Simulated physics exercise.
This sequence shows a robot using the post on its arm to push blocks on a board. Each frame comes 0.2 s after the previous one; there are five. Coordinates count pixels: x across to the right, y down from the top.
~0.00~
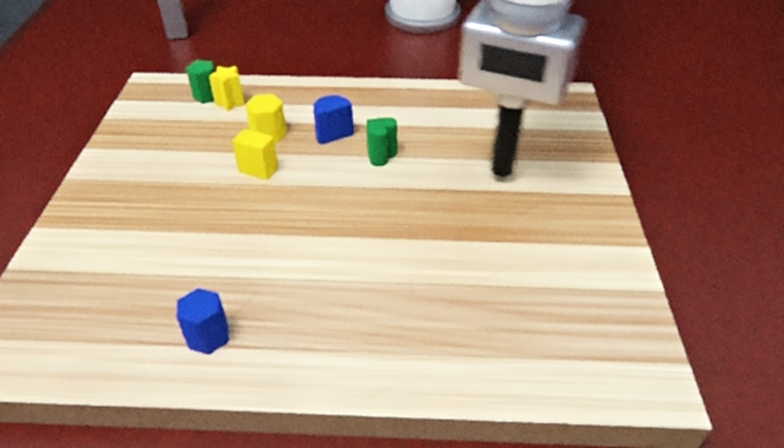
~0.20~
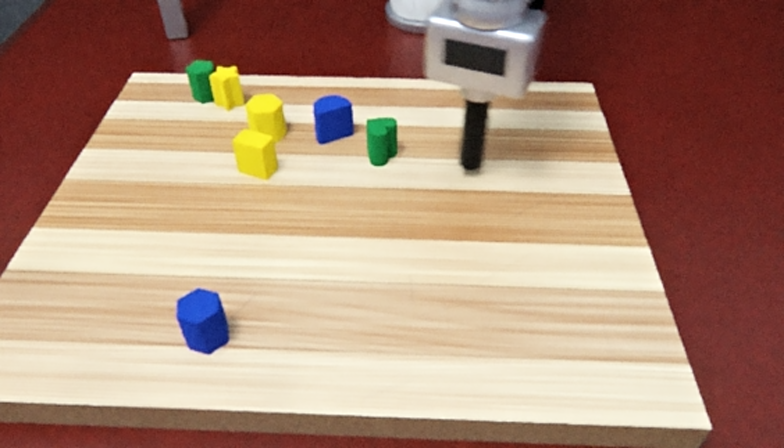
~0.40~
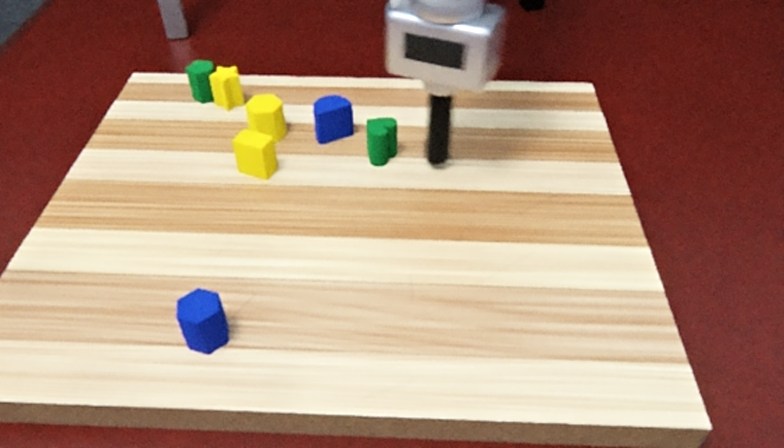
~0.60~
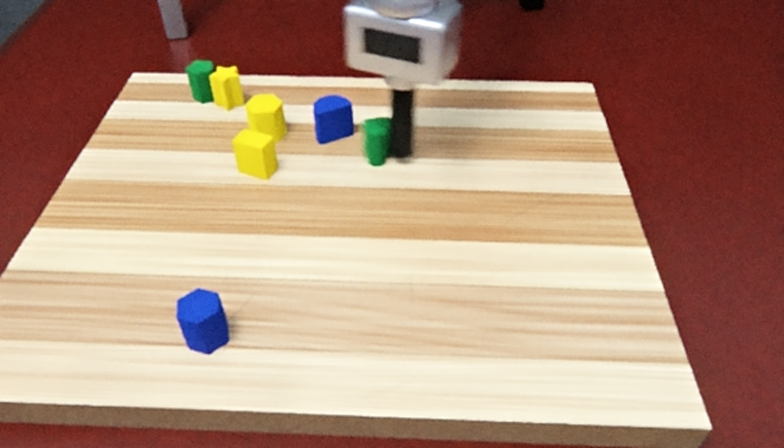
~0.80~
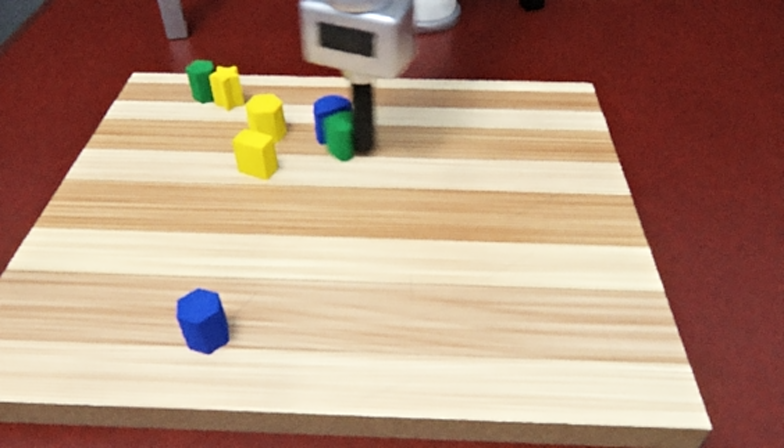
A robot arm moves left across the board and pushes a green block leftward.
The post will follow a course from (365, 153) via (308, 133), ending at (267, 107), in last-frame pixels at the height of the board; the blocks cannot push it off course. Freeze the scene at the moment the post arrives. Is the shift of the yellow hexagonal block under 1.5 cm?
Answer: Yes.
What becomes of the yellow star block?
By the last moment of the path, the yellow star block has stayed put.
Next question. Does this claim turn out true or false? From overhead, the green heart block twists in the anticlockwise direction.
Verdict: True.
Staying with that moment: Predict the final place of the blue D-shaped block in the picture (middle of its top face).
It should be at (317, 90) by then.
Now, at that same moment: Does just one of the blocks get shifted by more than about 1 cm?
It seems not.
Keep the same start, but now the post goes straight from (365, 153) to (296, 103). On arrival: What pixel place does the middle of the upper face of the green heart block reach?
The top centre is at (322, 115).
What follows on the original path. One third of the way, post at (324, 133); blue D-shaped block at (321, 96), turned 35° clockwise; green heart block at (300, 113), turned 25° anticlockwise.
Two thirds of the way, post at (291, 117); yellow hexagonal block at (258, 103); blue D-shaped block at (317, 90), turned 65° clockwise; green heart block at (286, 111), turned 65° anticlockwise.
At the end, post at (266, 100); yellow star block in place; yellow hexagonal block at (258, 103); blue D-shaped block at (317, 90), turned 65° clockwise; green heart block at (286, 111), turned 65° anticlockwise.
